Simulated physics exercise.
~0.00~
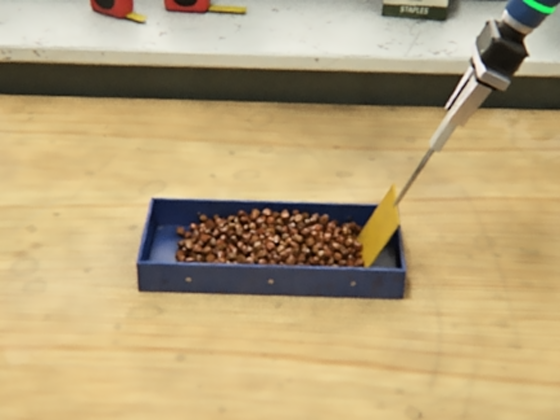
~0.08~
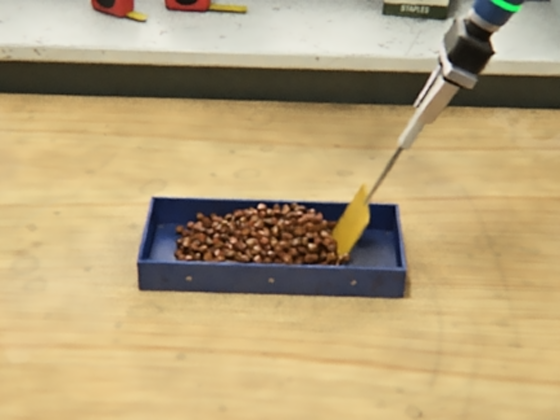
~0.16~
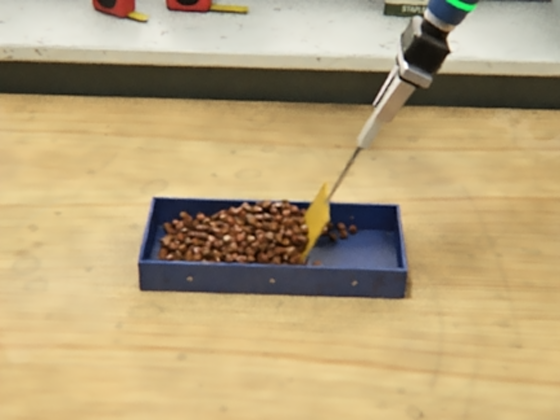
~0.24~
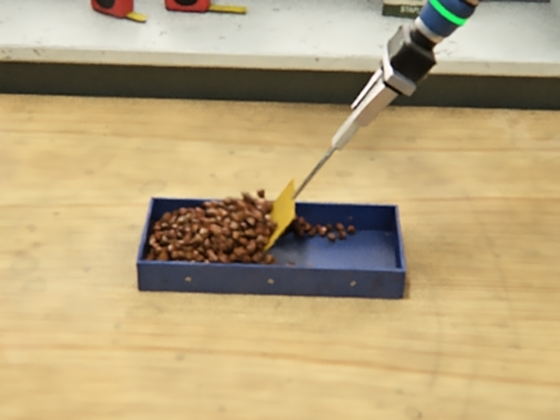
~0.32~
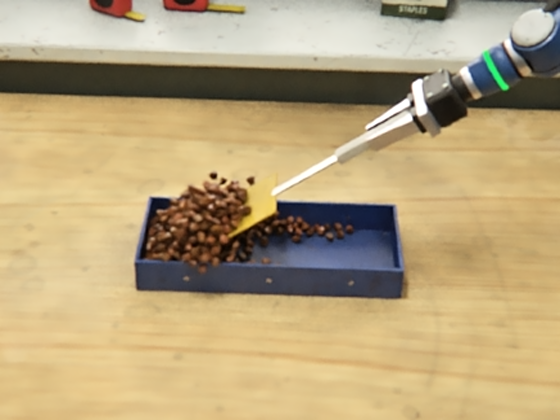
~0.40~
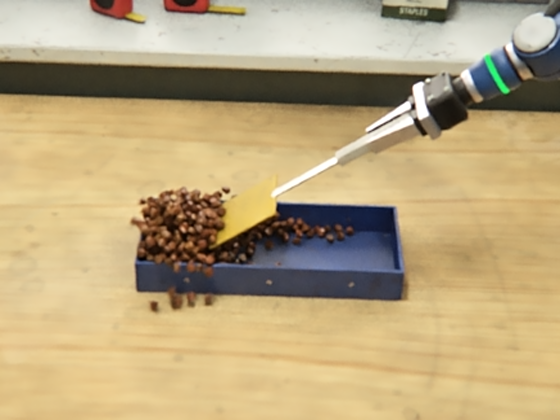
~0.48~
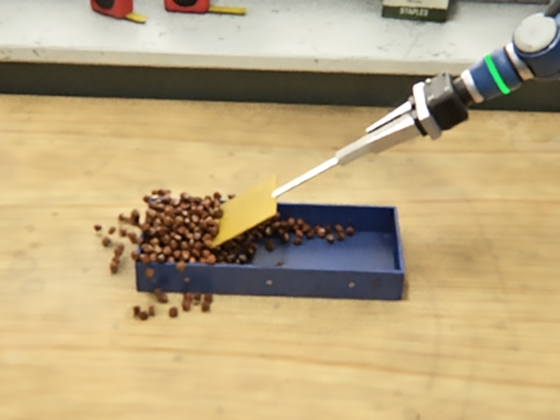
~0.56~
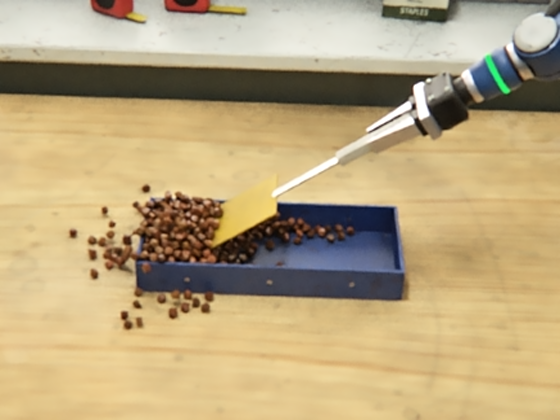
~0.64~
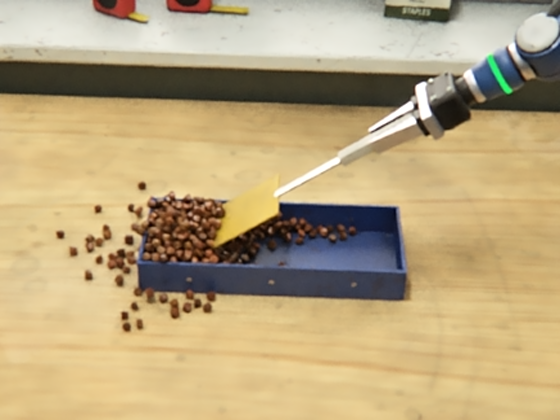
At the start, a robot arm holds a yellow paddle at the right end of a shallow blue tin filled with small brown pellets on a wooden table. The paddle sweeps left, pushing the pellets into a growing heap and leaving a few behind it. Past the middle of the tin, it tilts flatter and lifts slightly, then stops. The heap keeps surging left, and pellets spill over the left end and the near side. They scatter across the table and settle, while most remain piled in the tin against the still paddle.
